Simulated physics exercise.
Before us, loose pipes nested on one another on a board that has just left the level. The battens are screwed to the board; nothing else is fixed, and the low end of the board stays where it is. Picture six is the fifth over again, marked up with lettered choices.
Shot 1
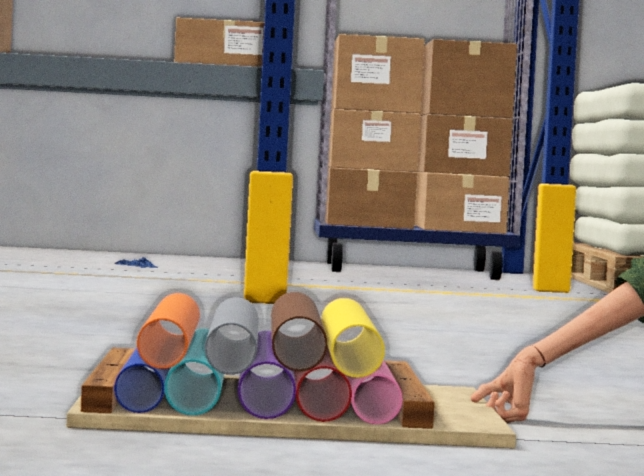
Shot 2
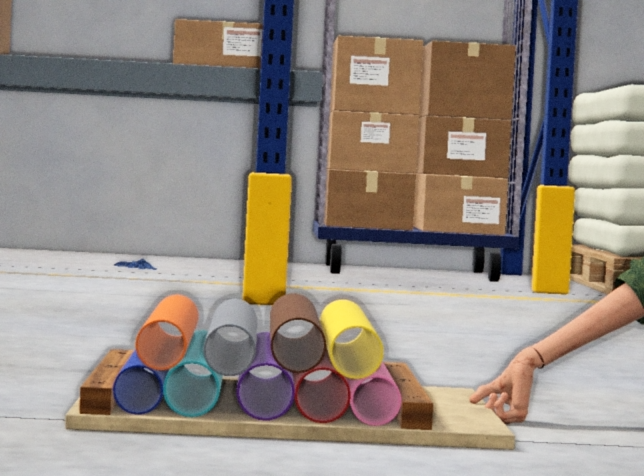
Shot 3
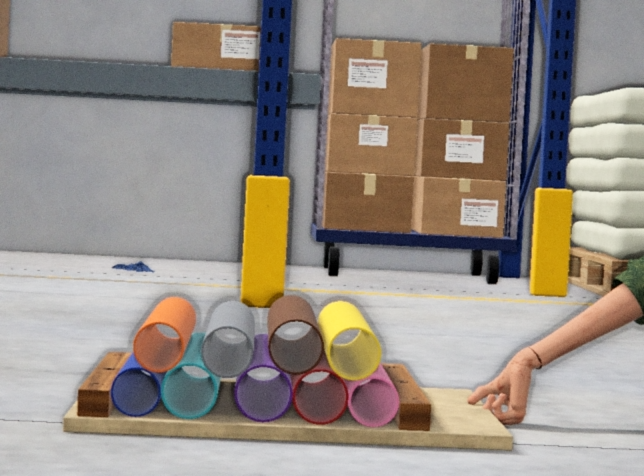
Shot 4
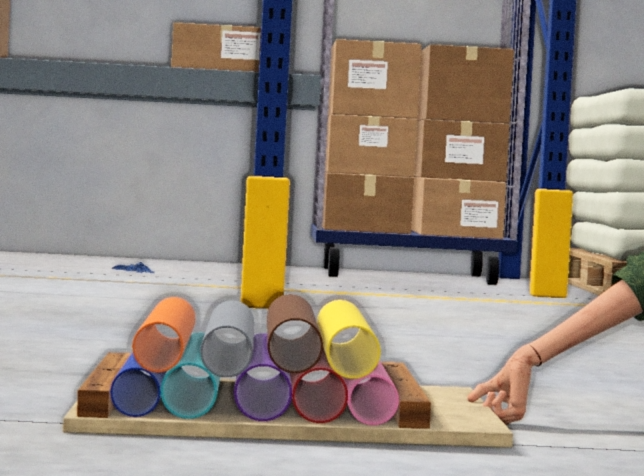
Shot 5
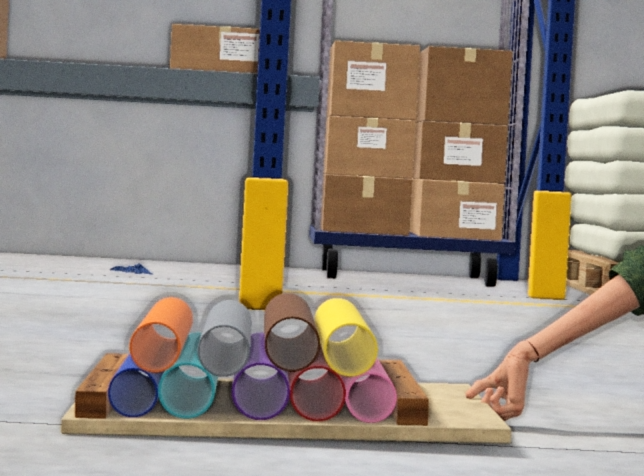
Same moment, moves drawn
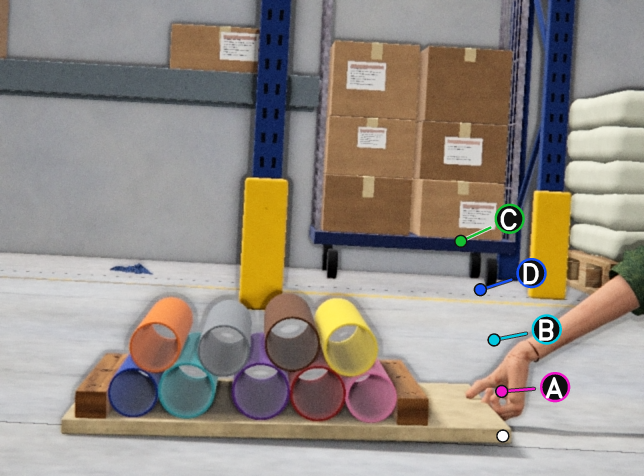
The footage shows nine coloured pipes stacked in two rows between wooden blocks on a board, with a hand at its right end in a warehouse; the pipes and hand barely move as the view shifts very slightly.
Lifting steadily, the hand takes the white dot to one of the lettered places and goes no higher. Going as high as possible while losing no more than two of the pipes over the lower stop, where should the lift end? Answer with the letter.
The highest mark that will do is C.
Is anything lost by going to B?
No.
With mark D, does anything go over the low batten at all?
At D: No.
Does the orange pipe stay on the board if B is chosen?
Yes, with B.
On the marked copy, A at (501, 392); B at (494, 340); C at (461, 241); D at (480, 290); the white dot at (503, 436).
Taking C. A third of the way, board at 16°.
Two thirds of the way, board at 28°.
When it is over, board at 28°, one over the low batten (orange).
As for the rest, A none over the low batten; B none over the low batten; D none over the low batten.
